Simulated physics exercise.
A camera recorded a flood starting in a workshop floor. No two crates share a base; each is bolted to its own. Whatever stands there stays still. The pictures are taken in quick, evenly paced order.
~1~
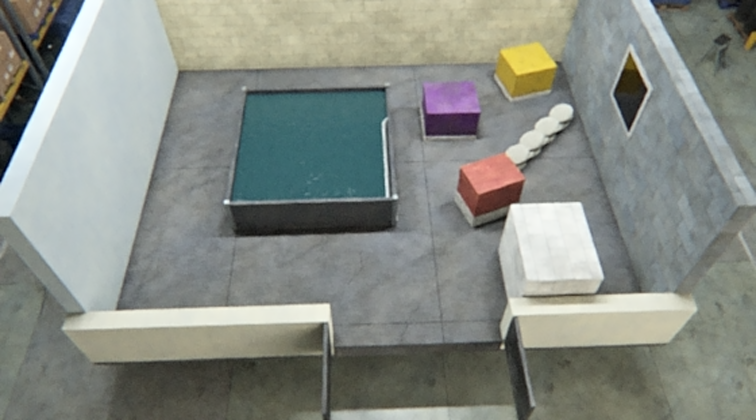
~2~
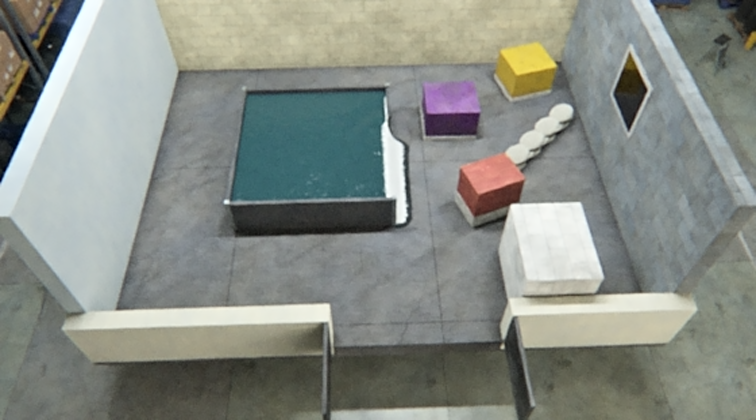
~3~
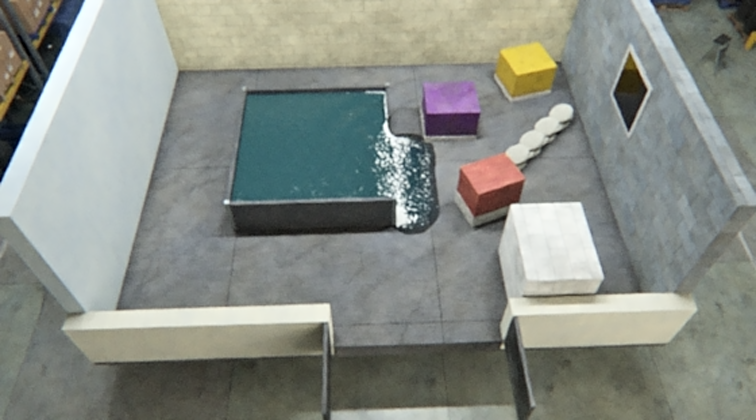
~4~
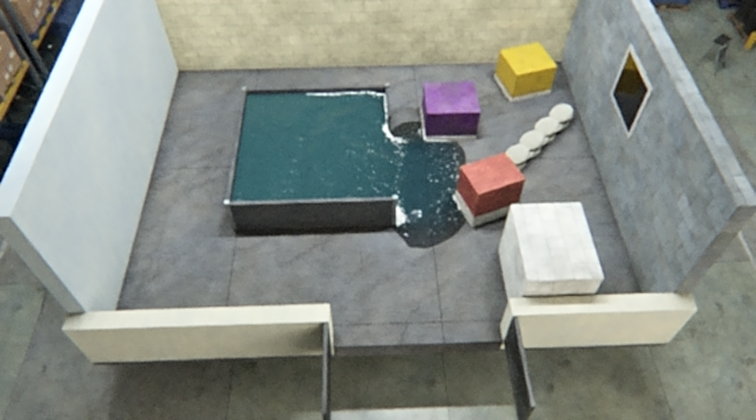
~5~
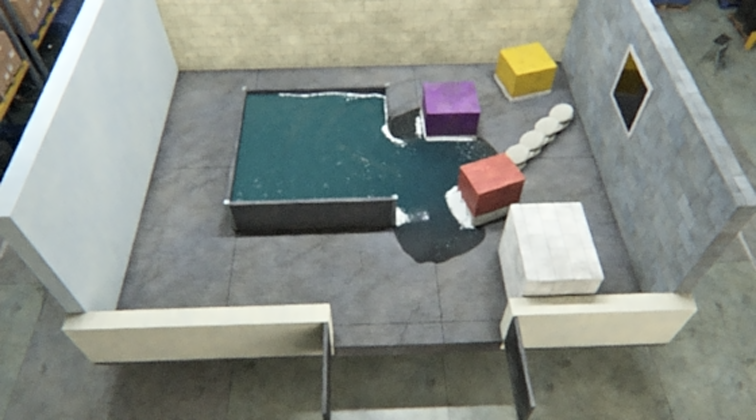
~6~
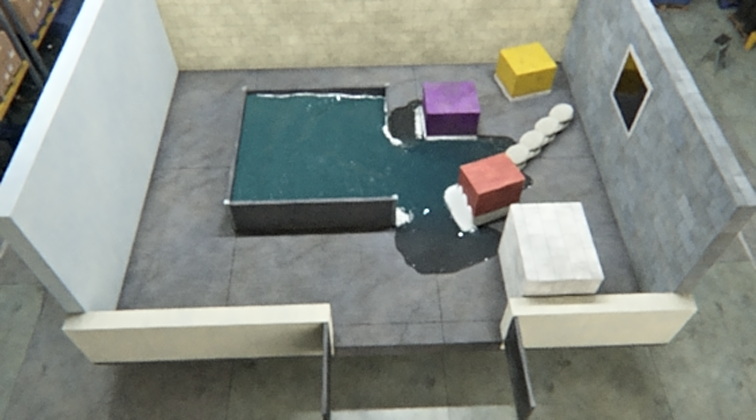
The footage shows a walled workshop floor with a tank of dark green water whose right side opens, letting water pour out, spread rightward across the grey floor, and flow around the purple and red crates with white foam.
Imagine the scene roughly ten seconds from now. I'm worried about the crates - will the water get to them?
Here is how it goes: The red crate gets water on it; the yellow crate gets water on it; the purple crate gets water on it.
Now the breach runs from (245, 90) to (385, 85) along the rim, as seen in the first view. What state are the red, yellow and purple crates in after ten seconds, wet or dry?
In that case the red is never flooded, the yellow is flooded and the purple is flooded.
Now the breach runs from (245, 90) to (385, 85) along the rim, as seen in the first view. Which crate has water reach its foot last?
My answer: The red one.
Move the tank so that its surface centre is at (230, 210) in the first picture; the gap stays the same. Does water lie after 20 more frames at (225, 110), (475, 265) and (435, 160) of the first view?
Taking the three spots in order: Bare, swamped, swamped.
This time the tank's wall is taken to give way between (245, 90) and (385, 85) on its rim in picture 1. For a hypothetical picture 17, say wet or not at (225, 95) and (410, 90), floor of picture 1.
Going in the order you asked, the first is drenched and the second is drenched.
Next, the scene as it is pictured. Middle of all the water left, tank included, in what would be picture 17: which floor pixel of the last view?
My pick is pixel (395, 172).
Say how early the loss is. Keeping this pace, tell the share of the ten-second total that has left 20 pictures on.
By my reckoning, 35 %.
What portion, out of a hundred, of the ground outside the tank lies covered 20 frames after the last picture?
I'd estimate some 45 per cent.
A moment on, water covers 25 % of the floor; the red crate water round its plinth, the yellow crate water round its plinth, the purple crate water round its plinth.
Next, water covers 35 % of the floor; the red crate water round its plinth, the yellow crate water round its plinth, the purple crate water round its plinth.
Then, water covers 45 % of the floor; the red crate water round its plinth, the yellow crate water round its plinth, the purple crate water round its plinth.
Later, water covers 65 % of the floor; the red crate water round its plinth, the yellow crate water round its plinth, the purple crate water round its plinth.
In the end, water covers 85 % of the floor; the red crate was topped, the yellow crate was topped, the purple crate was topped.
